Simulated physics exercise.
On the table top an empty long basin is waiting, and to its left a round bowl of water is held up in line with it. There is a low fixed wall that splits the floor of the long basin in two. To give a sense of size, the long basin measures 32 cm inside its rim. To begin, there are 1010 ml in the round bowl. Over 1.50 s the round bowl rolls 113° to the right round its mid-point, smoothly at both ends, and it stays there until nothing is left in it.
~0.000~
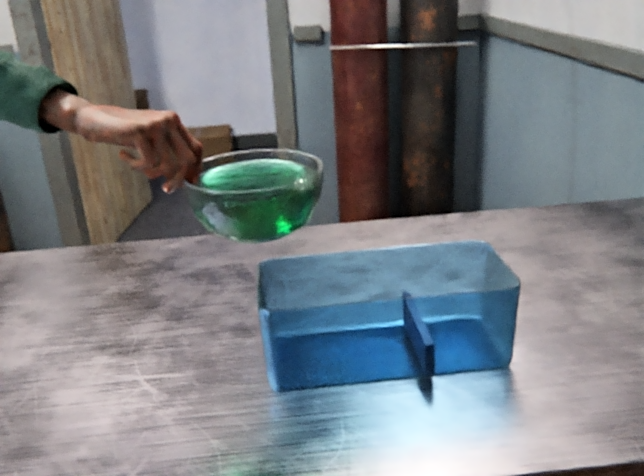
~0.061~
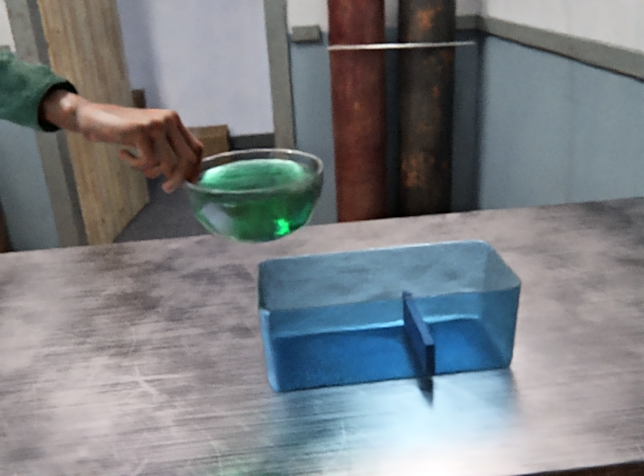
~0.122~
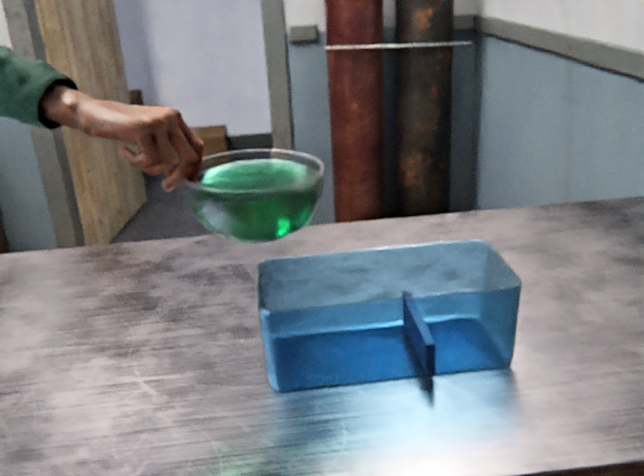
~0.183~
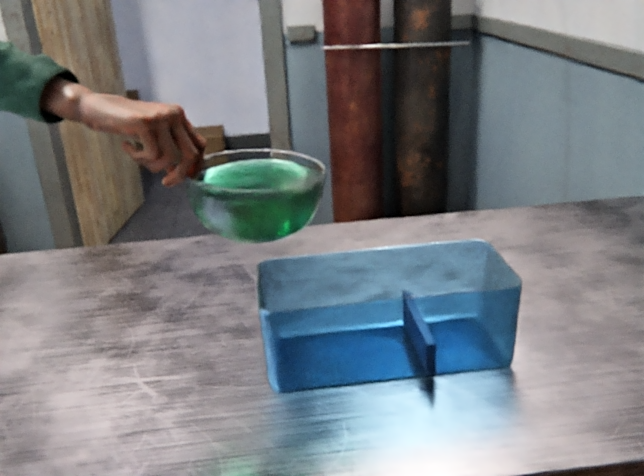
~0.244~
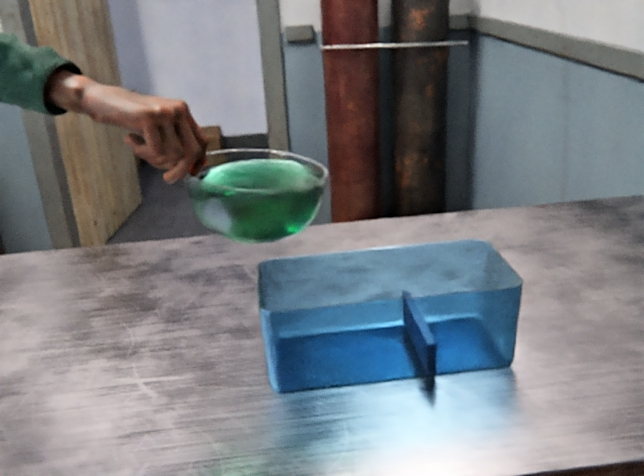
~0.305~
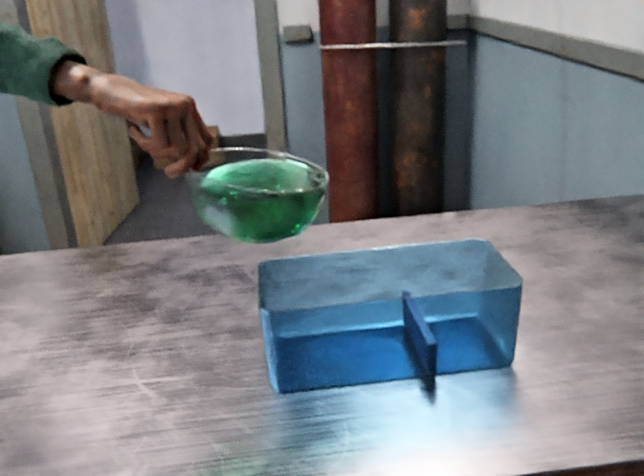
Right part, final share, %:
4 %.
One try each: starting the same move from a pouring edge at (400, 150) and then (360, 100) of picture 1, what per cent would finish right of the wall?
I'd say 70 percent on the first go, 65 percent on the next.
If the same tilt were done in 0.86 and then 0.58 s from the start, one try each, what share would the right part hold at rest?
In turn about 15 and 25 per cent.
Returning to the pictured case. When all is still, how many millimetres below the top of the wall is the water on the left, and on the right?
Roughly 12 mm on the left side and roughly 44 mm on the right.
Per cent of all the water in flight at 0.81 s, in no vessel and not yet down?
Roughly 28 percent.
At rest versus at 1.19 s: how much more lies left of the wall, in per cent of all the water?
Near 3 percent, give or take.
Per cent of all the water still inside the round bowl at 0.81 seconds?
Some 42 % of it is still there.
Then, 0.81 s in, the tilt is 64° and 41 per cent is still to pour, 30 is left of the wall and 0 right of it.
Then, 1.19 s in, the tilt is 101° and 2 per cent is still to pour, 92 is left of the wall and 3 right of it.
Then, 1.58 s in, the tilt is 113° and 0 per cent is still to pour, 96 is left of the wall and 4 right of it.
Then, 2.00 s in, the tilt is 113° and 0 per cent is still to pour, 96 is left of the wall and 4 right of it.
Finally, 96 per cent lies left of the wall, 4 right of it and 0 outside.
